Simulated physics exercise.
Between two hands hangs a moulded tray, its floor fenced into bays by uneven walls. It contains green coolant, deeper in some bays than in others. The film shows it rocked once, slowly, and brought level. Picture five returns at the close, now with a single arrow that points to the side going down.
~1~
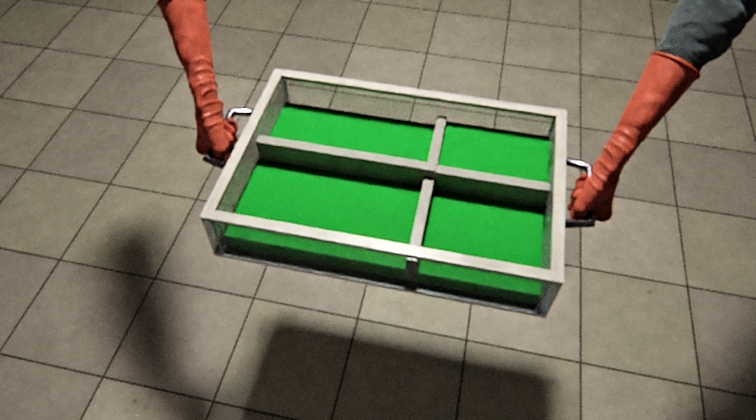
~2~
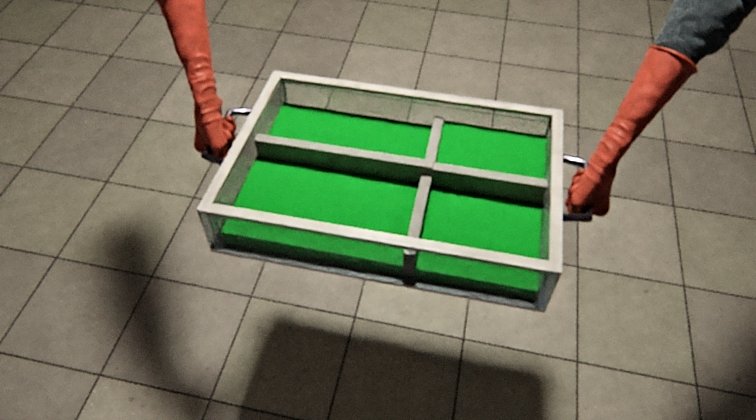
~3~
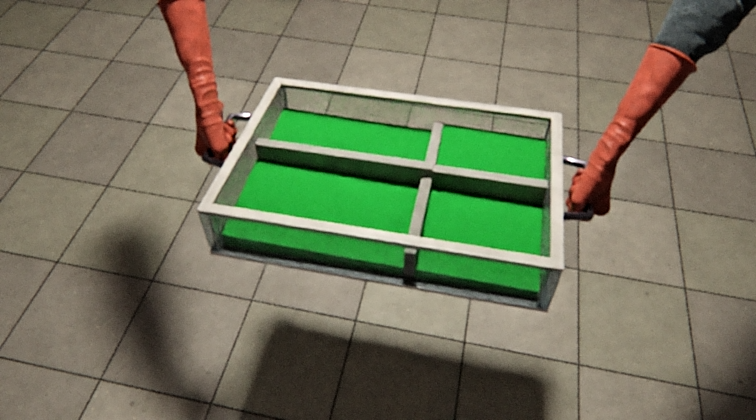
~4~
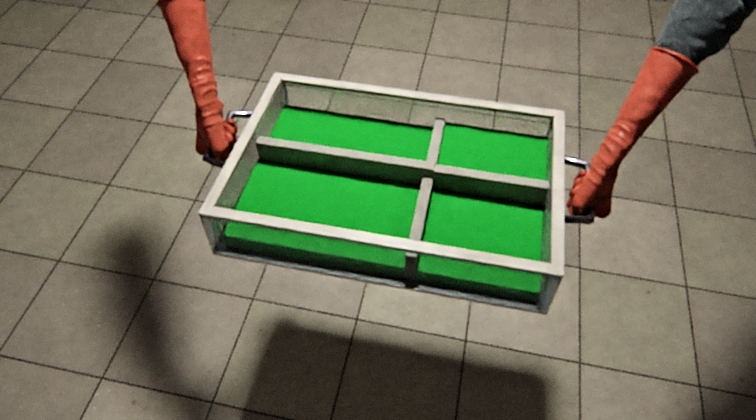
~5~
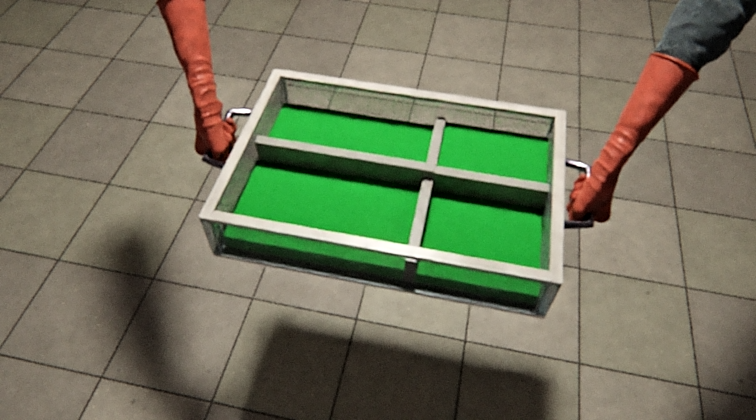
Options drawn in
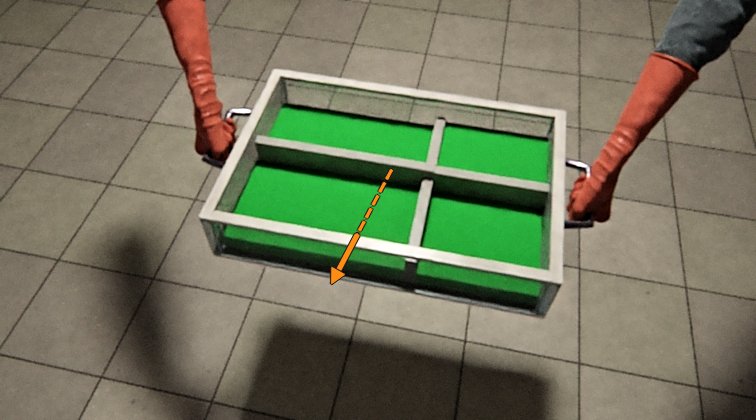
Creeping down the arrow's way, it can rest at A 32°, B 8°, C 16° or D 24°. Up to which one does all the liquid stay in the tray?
That is slope D.
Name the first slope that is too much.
That would be A.
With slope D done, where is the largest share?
It is the front left one.
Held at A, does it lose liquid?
Yes.
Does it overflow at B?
No.
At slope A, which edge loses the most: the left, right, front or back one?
The front rim.
The tray is level; deepest in the back right bay, at (491, 156), shallowest in the front right.
Tipped about 3° down to the back; no wall is crossed.
Tipped about 6° down to the back; no wall is crossed.
Tipped about 3° down to the back; no wall is crossed.
The tray is level; deepest in the back right bay, at (490, 157), shallowest in the front right.
The arrow ends at (333, 278).
Choosing A, about 21 % goes over the rim.
Choosing B, nothing spills; the front left bay holds the most.
Choosing C, nothing spills; the front left bay holds the most.
Choosing D, nothing spills; the front left bay holds the most.
